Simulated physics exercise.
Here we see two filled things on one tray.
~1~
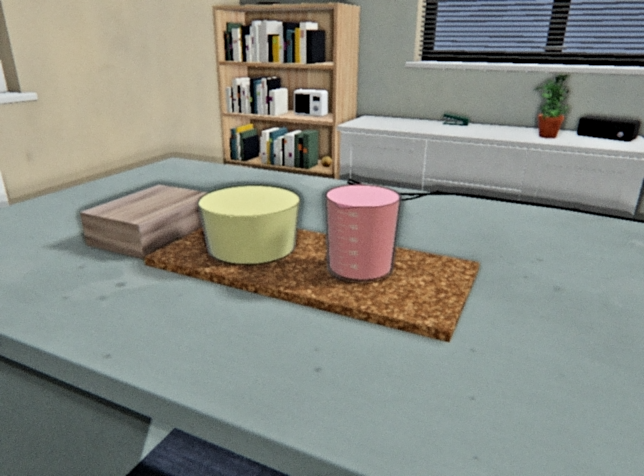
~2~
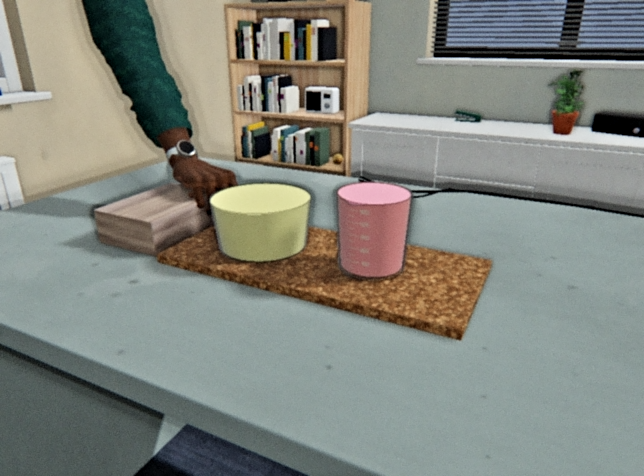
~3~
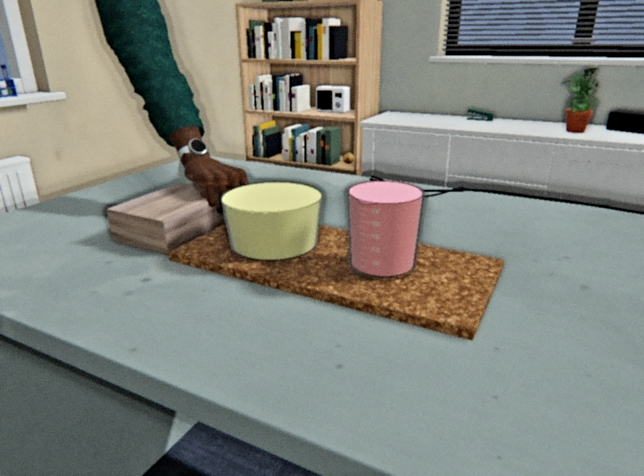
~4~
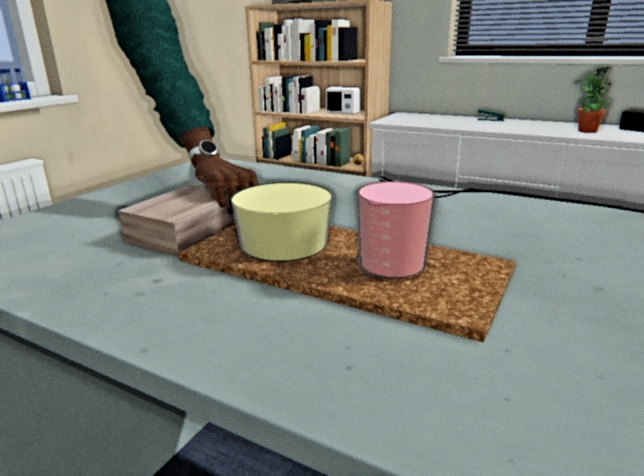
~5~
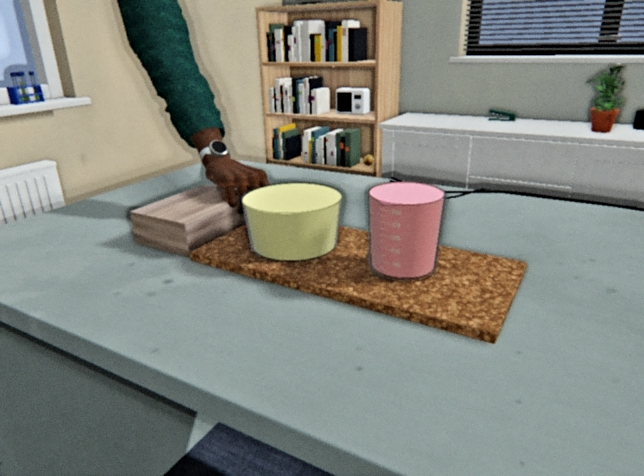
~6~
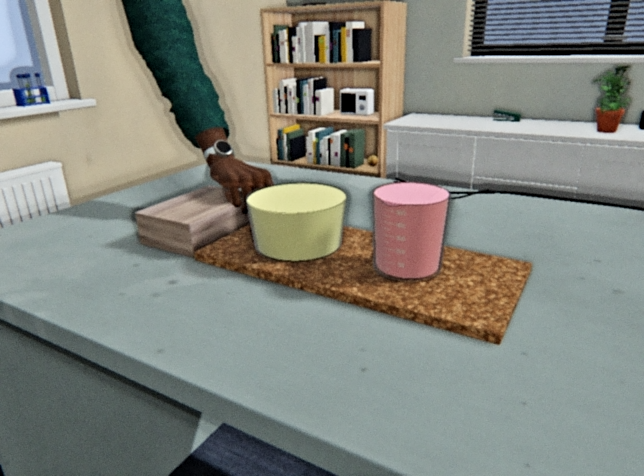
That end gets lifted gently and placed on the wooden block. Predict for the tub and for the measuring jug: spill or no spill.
On the left the tub: Spill; on the right the measuring jug: Spill.
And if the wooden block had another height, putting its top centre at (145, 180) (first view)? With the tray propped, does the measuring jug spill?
It overflows.
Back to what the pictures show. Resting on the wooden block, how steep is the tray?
8 degrees, give or take.
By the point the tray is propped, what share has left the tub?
I make it 10 per cent.
Shortly, the tray slopes by about 4°; tub, it has lost some; measuring jug, it has lost some.
Then, the tray slopes by about 9°; tub, it has lost some; measuring jug, it has lost some.
At the finish, the tray slopes by about 8°, resting on the wooden block; tub, it has lost some; measuring jug, it has lost some.
